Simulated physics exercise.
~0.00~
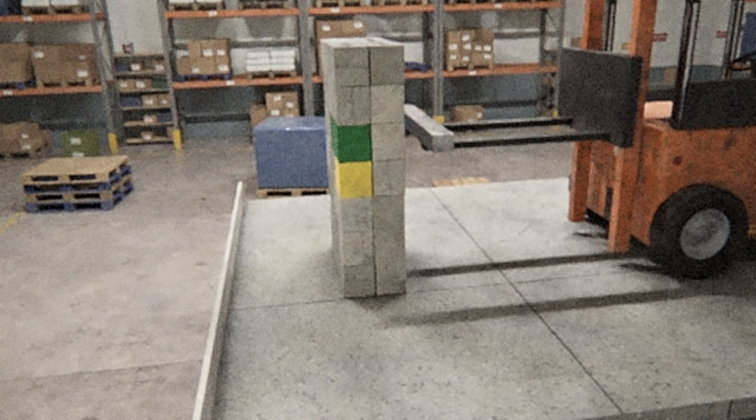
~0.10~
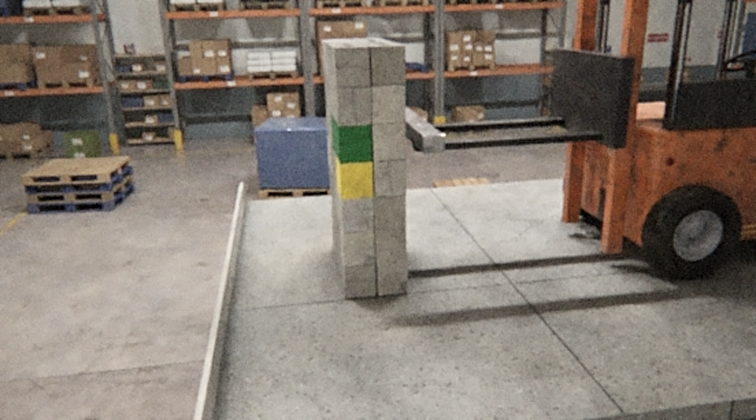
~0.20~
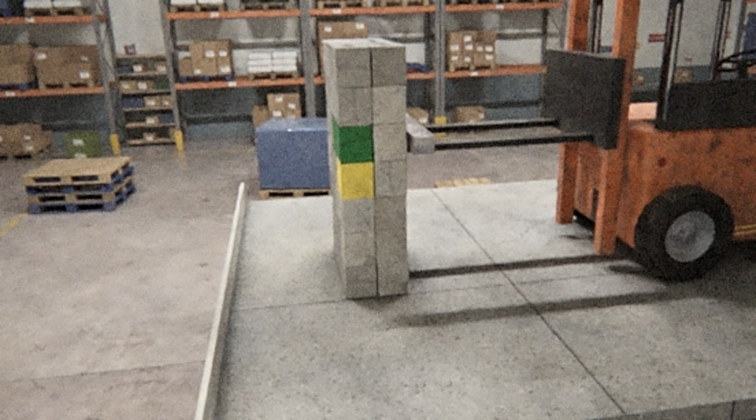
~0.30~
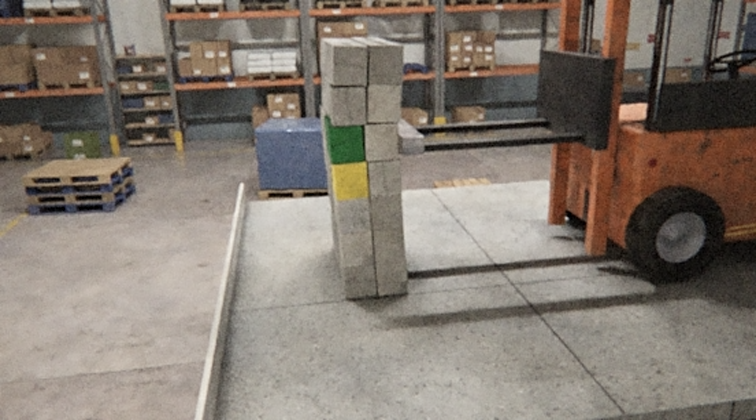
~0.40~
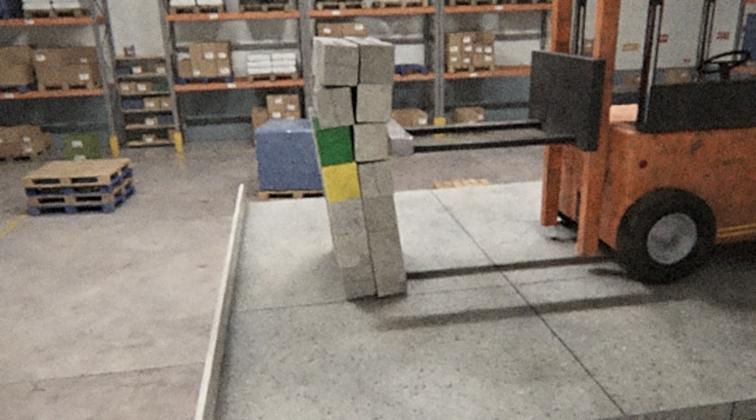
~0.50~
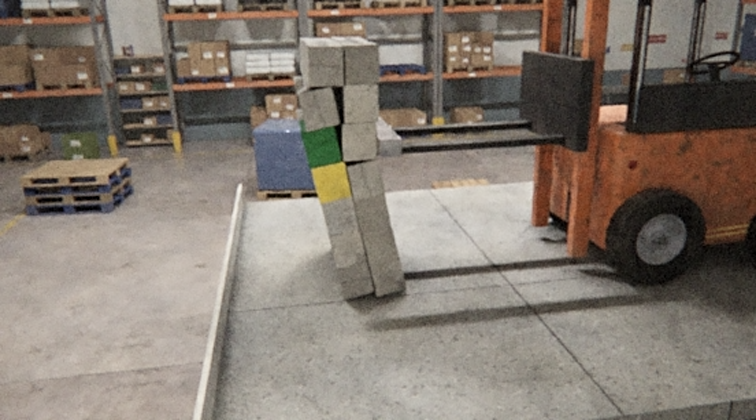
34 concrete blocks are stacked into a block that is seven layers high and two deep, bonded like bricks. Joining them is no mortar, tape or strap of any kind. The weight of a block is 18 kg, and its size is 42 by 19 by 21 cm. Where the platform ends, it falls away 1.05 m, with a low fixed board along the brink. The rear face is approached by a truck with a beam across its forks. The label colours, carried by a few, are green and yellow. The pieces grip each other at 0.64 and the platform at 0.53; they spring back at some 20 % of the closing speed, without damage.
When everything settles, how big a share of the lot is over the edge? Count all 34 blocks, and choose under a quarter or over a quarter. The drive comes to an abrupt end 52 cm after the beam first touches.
The share is more than a quarter.
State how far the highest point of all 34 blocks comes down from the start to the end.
I'd say it's about 105 cm lower than before.
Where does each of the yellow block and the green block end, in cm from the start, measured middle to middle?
Net displacement (cm, approx.): Yellow = 200; green = 240.
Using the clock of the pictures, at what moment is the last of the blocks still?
Near 4.0 s.
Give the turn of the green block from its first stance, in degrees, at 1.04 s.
My estimate is close to 50°.
Around 0.74 s, none of the 34 blocks over the edge, 34 disturbed; yellow block tipped 21°; green block tipped 21°.
Around 1.04 s, none of the 34 blocks over the edge, 34 disturbed; yellow block tipped 46°, 16 cm lower; green block tipped 46°, 23 cm lower.
Around 1.42 s, 7 of the 34 blocks over the edge; green block upside down; yellow block on its side.
Around 2.10 s, 14 of the 34 blocks over the edge; green block upside down; yellow block on its side.
Finally (4.0 s), 14 of the 34 blocks over the edge; green block upside down; yellow block on its side. That is 41 per cent.
